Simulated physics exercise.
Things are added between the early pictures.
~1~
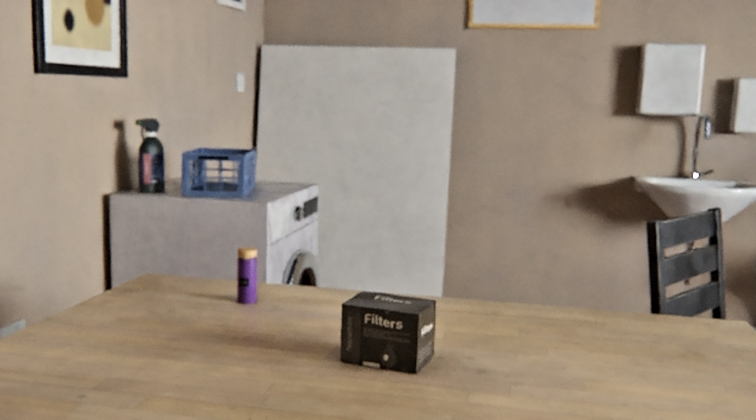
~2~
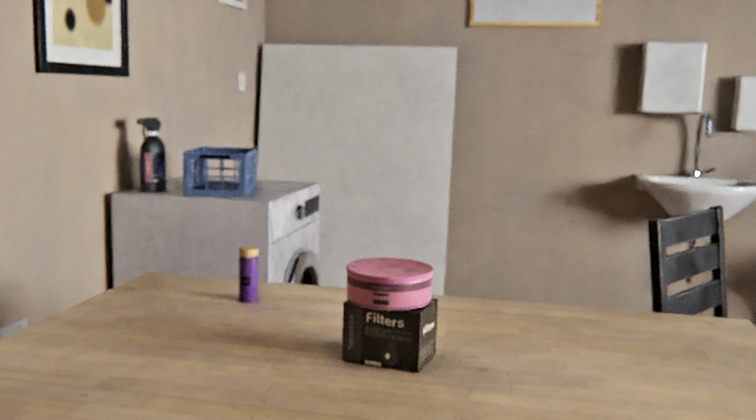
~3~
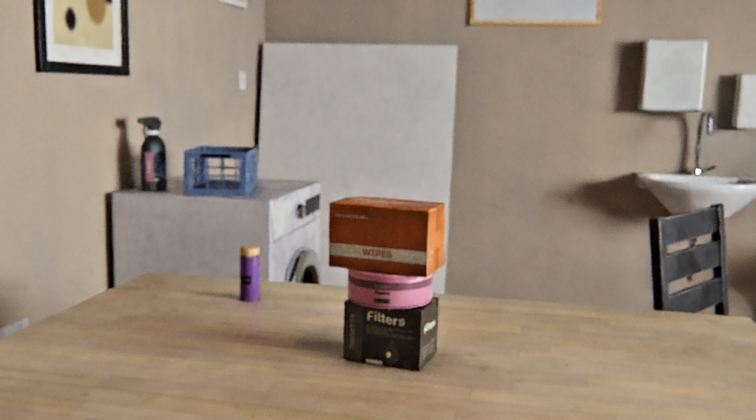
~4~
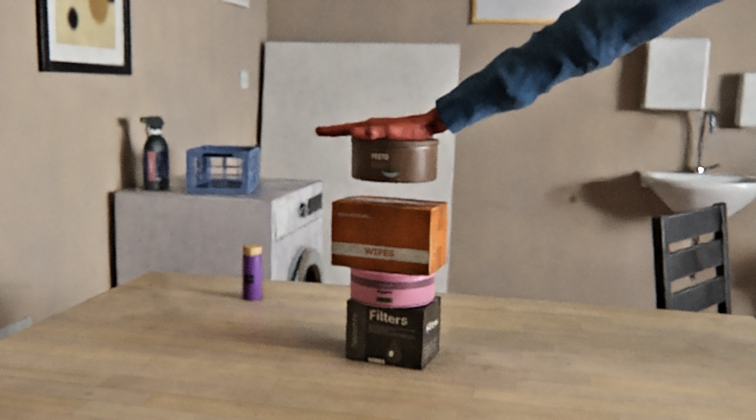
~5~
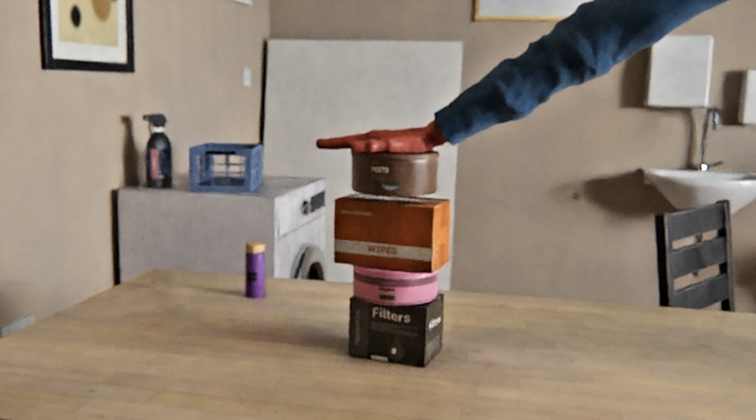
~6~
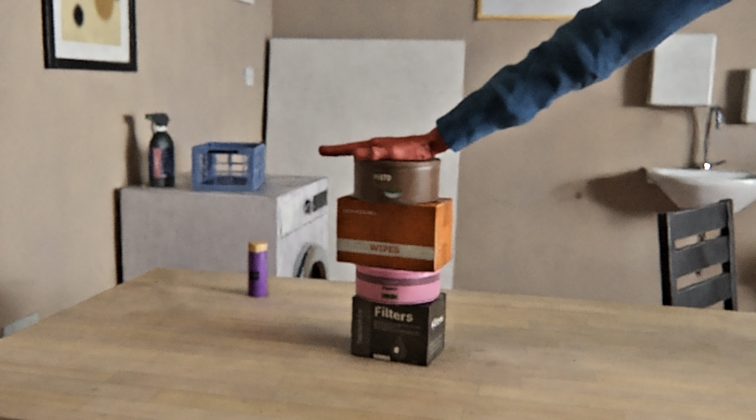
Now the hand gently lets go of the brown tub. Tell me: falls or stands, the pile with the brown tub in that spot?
Pretty sure the pile is stable there.
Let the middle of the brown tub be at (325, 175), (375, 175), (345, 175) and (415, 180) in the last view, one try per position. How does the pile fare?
Collapses; stays standing; collapses; stays standing.
Then, 0.50 s after the last picture, nothing has stirred.
Then, 1.50 s after the last picture, brown tub resting near (396, 178).
At rest, all 5 in place. Seen from the same camera at the end, brown tub near (396, 178). The pile holds.
